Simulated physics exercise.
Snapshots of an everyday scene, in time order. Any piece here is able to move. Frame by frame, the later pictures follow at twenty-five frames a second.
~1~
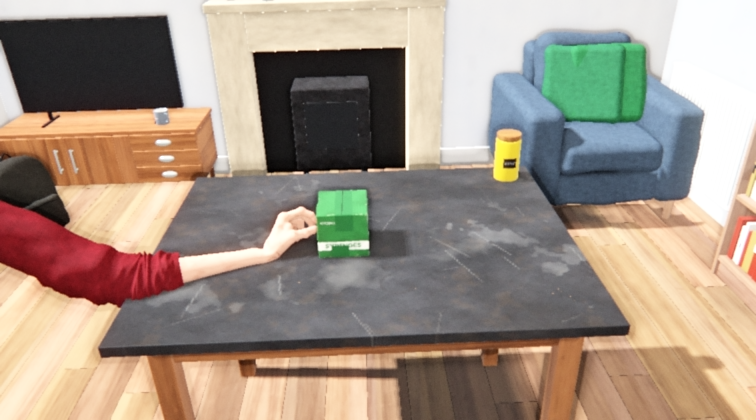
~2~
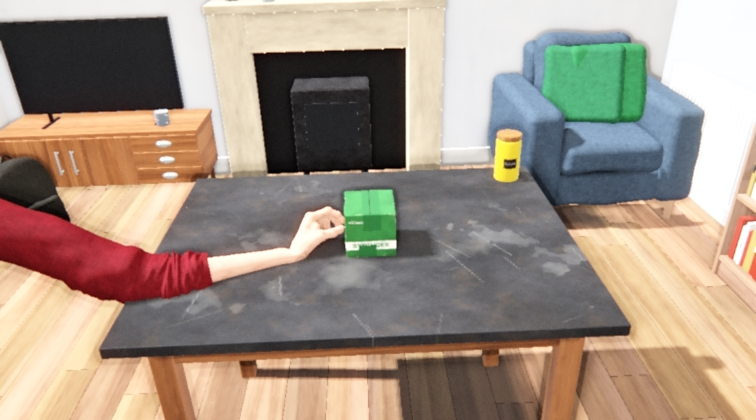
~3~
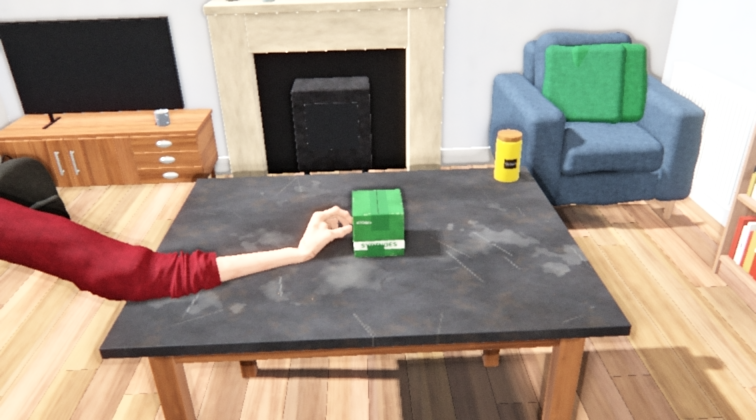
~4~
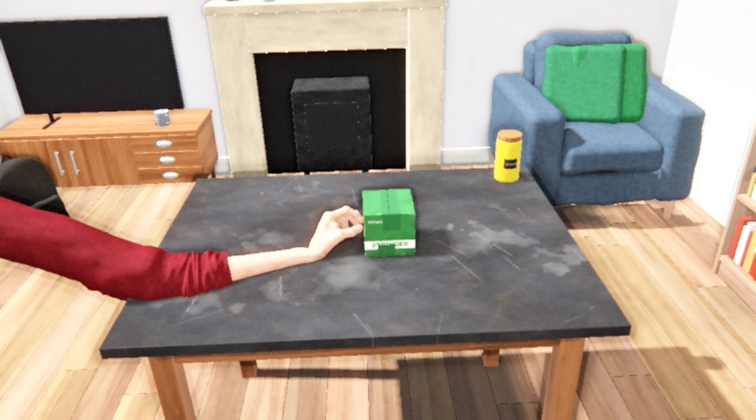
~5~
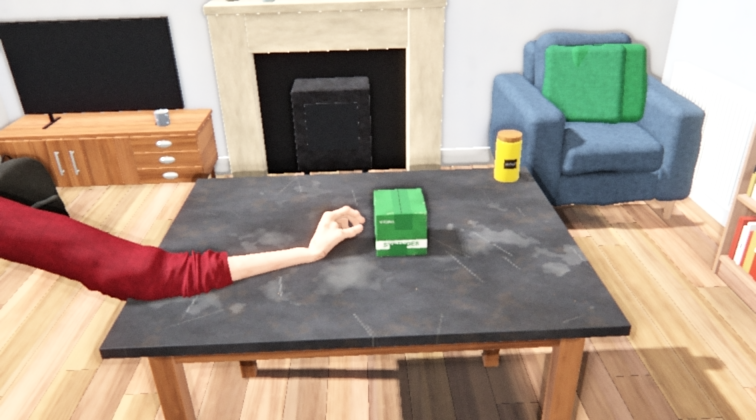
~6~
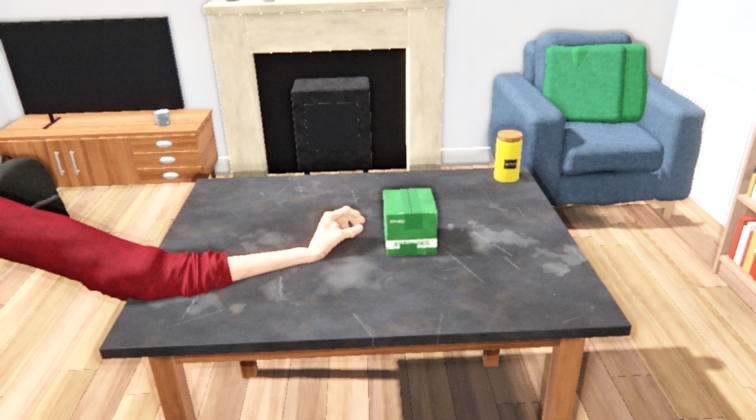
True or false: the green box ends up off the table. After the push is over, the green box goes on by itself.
False.
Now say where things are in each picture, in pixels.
In the first picture, under the hand; green box (343, 223).
In the second picture, under the hand; green box (370, 223).
In the third picture, under the hand; green box (378, 223).
In the fourth picture, green box (388, 222).
In the fifth picture, green box (400, 222) slid a little.
In the sixth picture, green box (409, 222) slid a little.
Then, 0.10 s after the last picture, green box slid about its own width near (427, 221).
Then, 0.20 s after the last picture, green box slid about its own width near (435, 221).
At rest, moved from the start, green box. Seen from the same camera at the end, green box near (436, 221).
